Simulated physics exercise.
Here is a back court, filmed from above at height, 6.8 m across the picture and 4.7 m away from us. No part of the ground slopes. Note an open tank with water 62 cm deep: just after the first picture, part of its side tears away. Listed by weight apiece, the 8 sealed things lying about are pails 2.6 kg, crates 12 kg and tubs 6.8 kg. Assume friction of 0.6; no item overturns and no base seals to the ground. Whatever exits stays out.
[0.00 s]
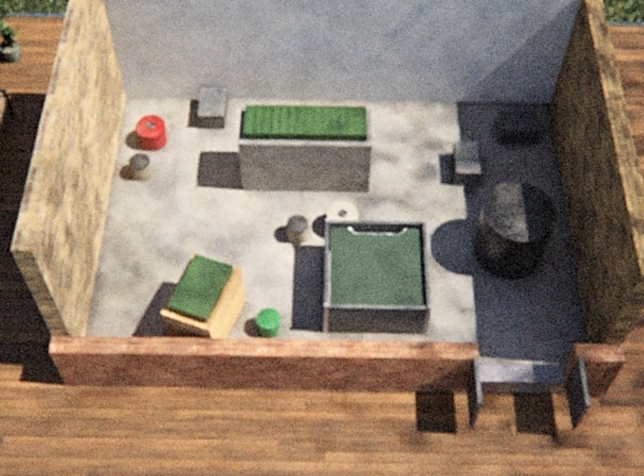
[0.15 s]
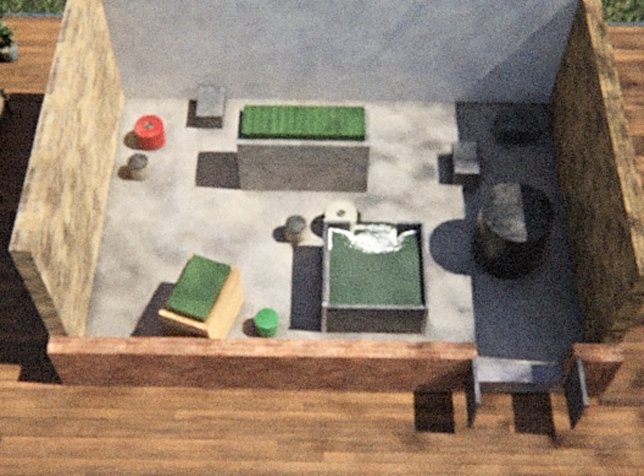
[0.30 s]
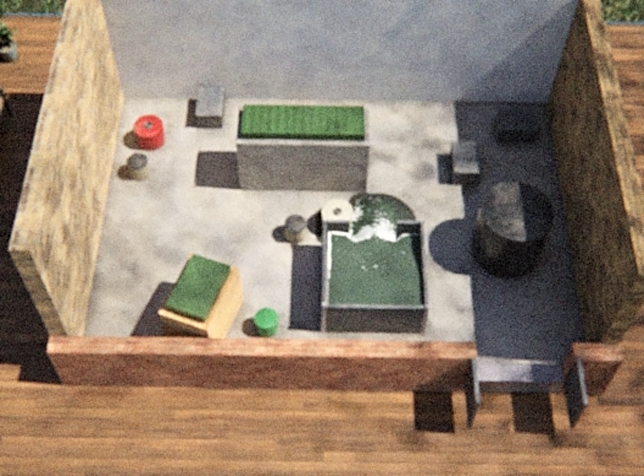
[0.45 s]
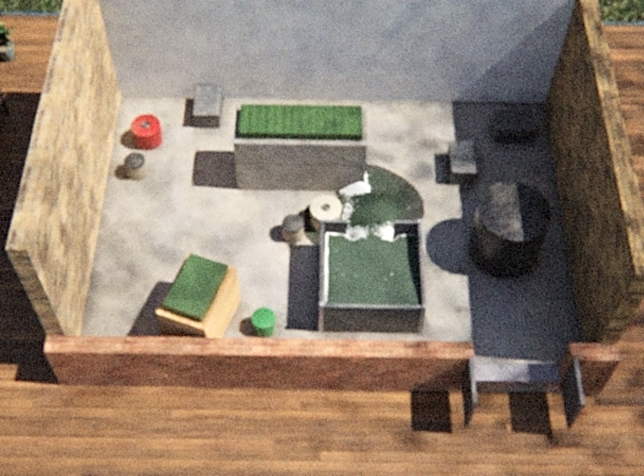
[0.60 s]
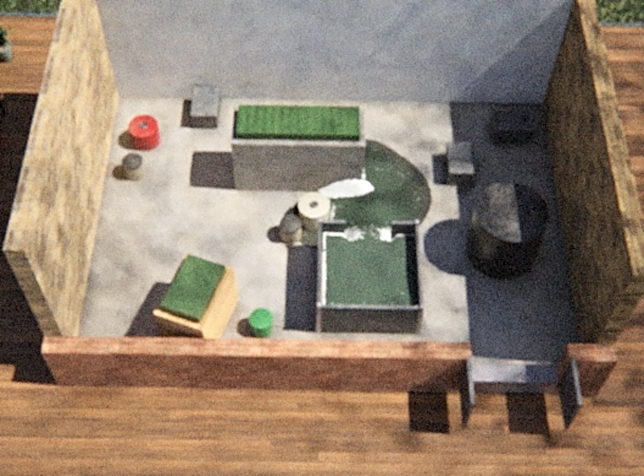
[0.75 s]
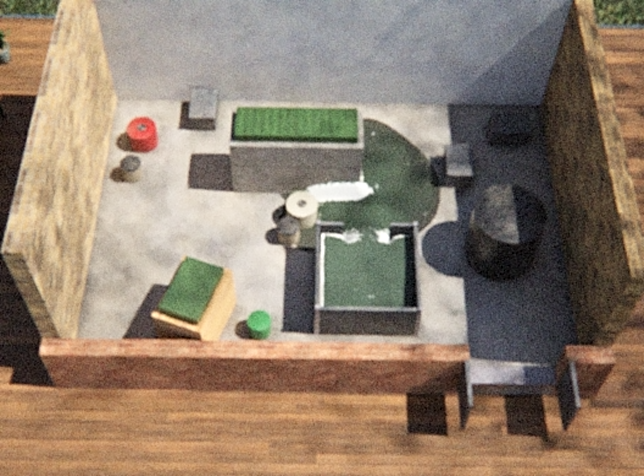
In a walled back court seen from above, an open tank of dark green water stands among scattered tubs and crates. Water breaks from its far side in white foam, then spreads across the pale floor in a widening dark sheet, reaching the long planter while nearly everything around stays put.
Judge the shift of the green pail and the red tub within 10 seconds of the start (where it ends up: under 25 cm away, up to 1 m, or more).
By the end the green pail is close to its start and the red tub is close to its start.
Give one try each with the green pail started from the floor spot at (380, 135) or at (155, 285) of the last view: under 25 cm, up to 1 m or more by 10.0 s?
Outcomes in order: It is taken a long way; it is shifted a bit.
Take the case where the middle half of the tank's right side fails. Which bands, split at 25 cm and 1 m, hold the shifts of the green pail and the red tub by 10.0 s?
Note: Green pail unmoved, red tub unmoved.
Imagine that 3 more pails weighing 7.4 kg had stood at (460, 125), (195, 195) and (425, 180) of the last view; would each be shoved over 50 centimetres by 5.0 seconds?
From first to last: Surpasses it, does not reach it, surpasses it.
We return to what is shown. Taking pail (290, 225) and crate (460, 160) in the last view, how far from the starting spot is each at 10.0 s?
Lab note - net shifts in turn: 10 cm; 40 cm.
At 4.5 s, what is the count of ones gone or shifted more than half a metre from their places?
By my tally, 2.
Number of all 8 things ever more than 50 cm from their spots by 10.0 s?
All told, that gives 3.
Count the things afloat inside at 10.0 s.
Just then, the number is 3.
After 2.0 s the green pail is near (259, 320), 0.0 m from its start, aground; the red tub is near (141, 128), 0.0 m from its start, aground; 0 of 8 are out; 0 afloat.
After 4.5 s the green pail is near (259, 320), 0.0 m from its start, aground; the red tub is near (141, 128), 0.0 m from its start, aground; 0 of 8 are out; 2 afloat.
After 7.0 s the green pail is near (259, 320), 0.0 m from its start, aground; the red tub is near (141, 128), 0.0 m from its start, aground; 0 of 8 are out; 1 afloat.
After 10.0 s the green pail is near (259, 320), 0.0 m from its start, aground; the red tub is near (141, 128), 0.0 m from its start, aground; 0 of 8 are out; 3 afloat.
